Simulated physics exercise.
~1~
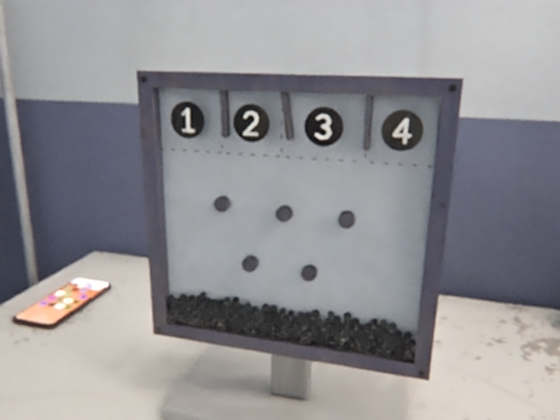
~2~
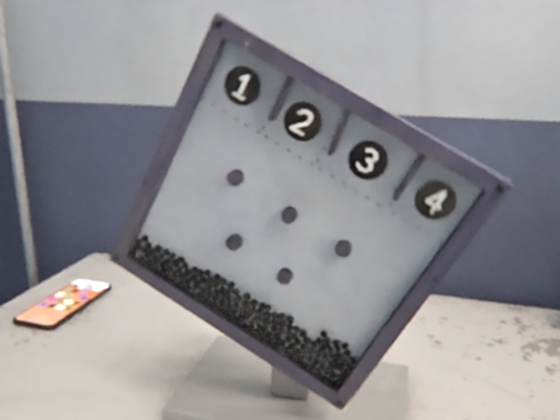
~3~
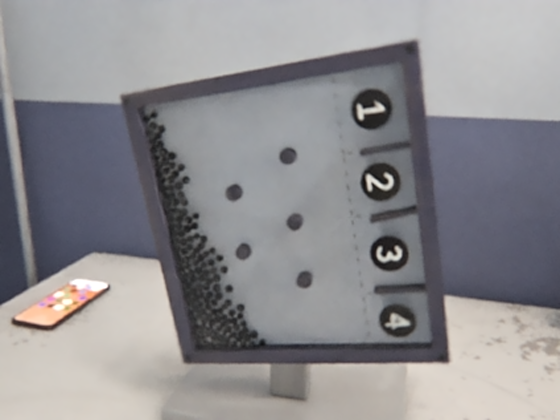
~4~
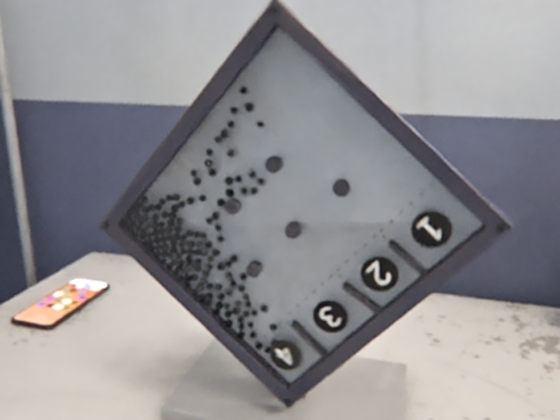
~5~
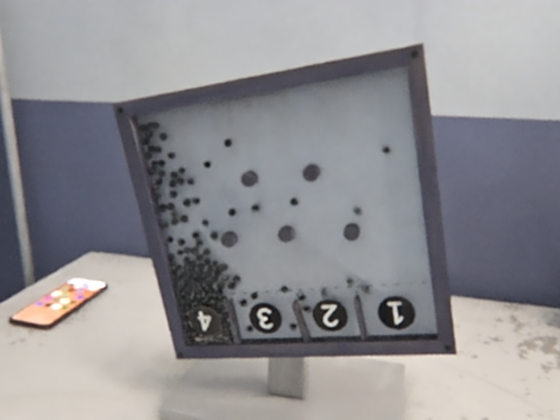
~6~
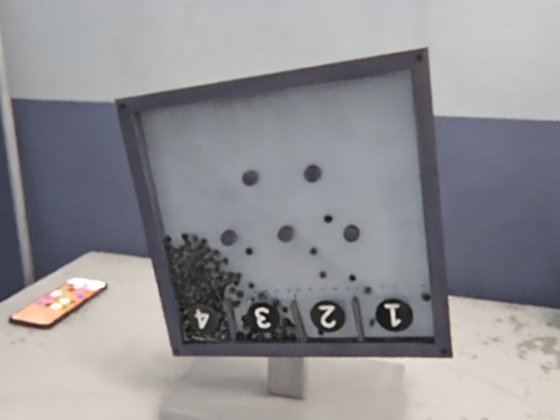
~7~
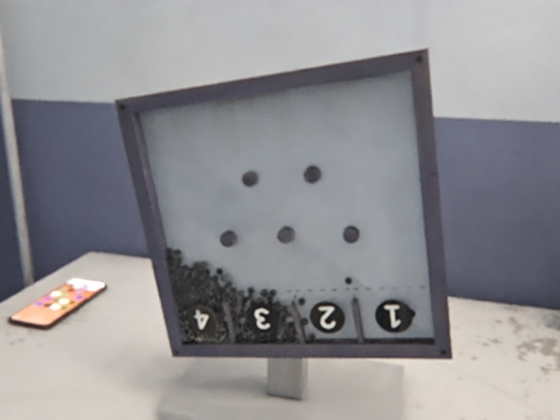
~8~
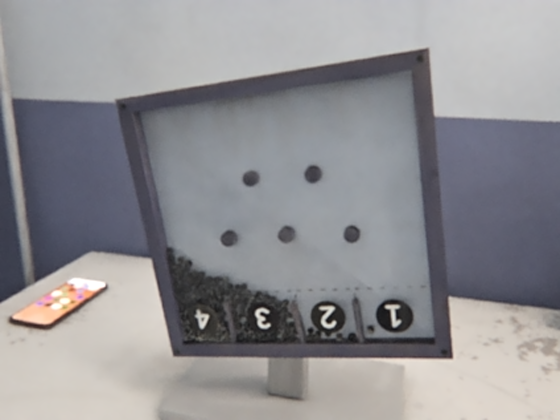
In this clip, a clear-fronted square case of small black beads turns clockwise until its four numbered pockets are upside down at the bottom; the beads slide down the left side, scatter past the pegs, and settle mostly in pockets four and three, with few in two.
